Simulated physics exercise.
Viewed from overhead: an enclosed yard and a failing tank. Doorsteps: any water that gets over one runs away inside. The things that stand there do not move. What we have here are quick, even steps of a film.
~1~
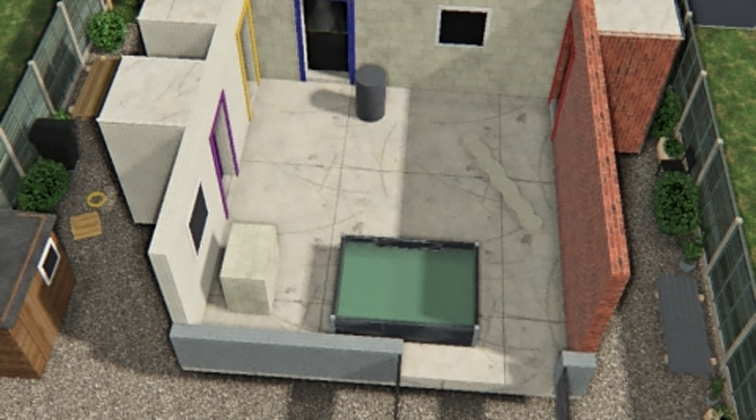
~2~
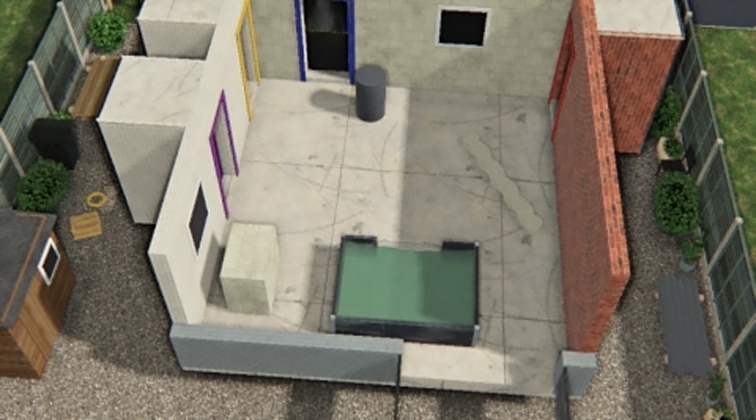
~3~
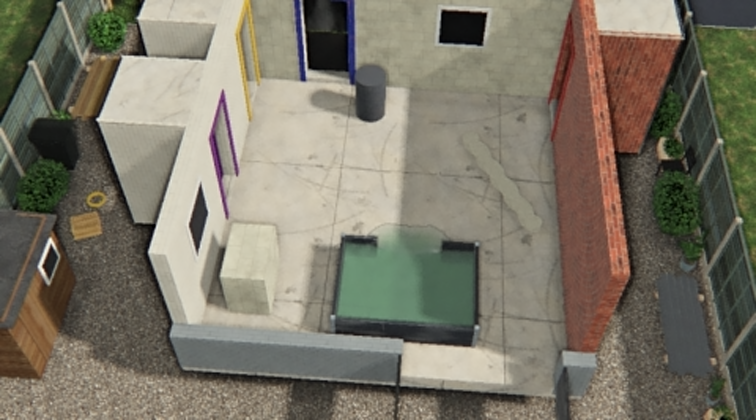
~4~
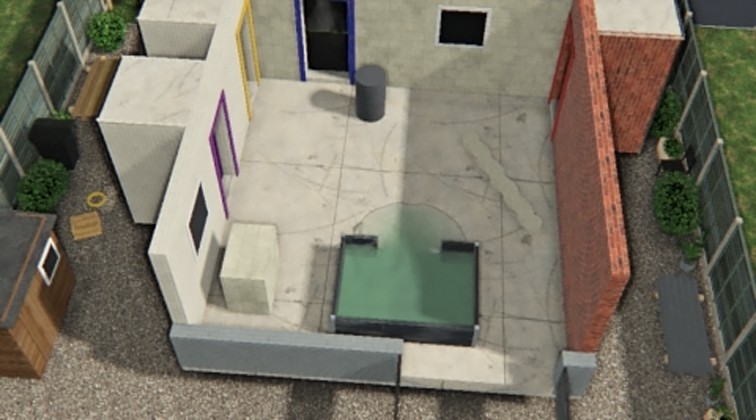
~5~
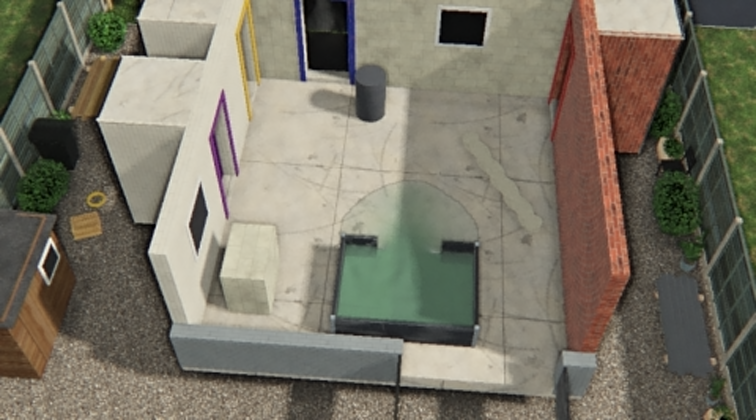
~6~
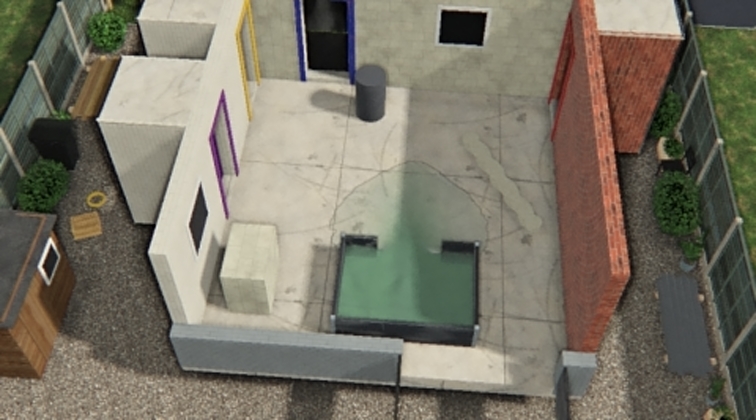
Walled yard with an open tank of green water, its far side opening and water spreading out across the concrete floor.
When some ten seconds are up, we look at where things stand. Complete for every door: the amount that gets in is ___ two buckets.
Purple door: At most; yellow door: At most; red door: At most; blue door: At most.
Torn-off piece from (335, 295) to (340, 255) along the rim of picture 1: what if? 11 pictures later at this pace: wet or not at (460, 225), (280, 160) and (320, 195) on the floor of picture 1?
Going in your order, I'd say still bare, then drenched, then drenched.
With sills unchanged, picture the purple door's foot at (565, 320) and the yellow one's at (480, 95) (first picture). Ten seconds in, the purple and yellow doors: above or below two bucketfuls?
Door by door: Purple is spared, yellow is spared.
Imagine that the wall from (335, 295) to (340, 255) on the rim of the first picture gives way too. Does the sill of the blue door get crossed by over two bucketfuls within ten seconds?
Note on blue - it keeps within bounds.
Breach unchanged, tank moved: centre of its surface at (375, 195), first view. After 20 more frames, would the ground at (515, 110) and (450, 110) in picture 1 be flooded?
The first spot is inundated, the second inundated.
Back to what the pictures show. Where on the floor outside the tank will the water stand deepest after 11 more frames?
Roughly (435, 94).
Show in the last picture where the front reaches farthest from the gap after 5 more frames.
Approximate pixel: (426, 93).
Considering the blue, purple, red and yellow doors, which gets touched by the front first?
It's the door marked blue.
A moment on, water covers 25 % of the floor; the purple door not reached, the yellow door not reached, the red door not reached, the blue door not reached.
Next, water covers 40 % of the floor; the purple door not reached, the yellow door not reached, the red door not reached, the blue door not reached.
Then, water covers 50 % of the floor; the purple door not reached, the yellow door wet at the sill, nothing in, the red door wet at the sill, nothing in, the blue door wet at the sill, nothing in.
Later, water covers 65 % of the floor; the purple door wet at the sill, nothing in, the yellow door under two buckets in, the red door wet at the sill, nothing in, the blue door wet at the sill, nothing in.
In the end, water covers 90 % of the floor; the purple door wet at the sill, nothing in, the yellow door under two buckets in, the red door wet at the sill, nothing in, the blue door under two buckets in.
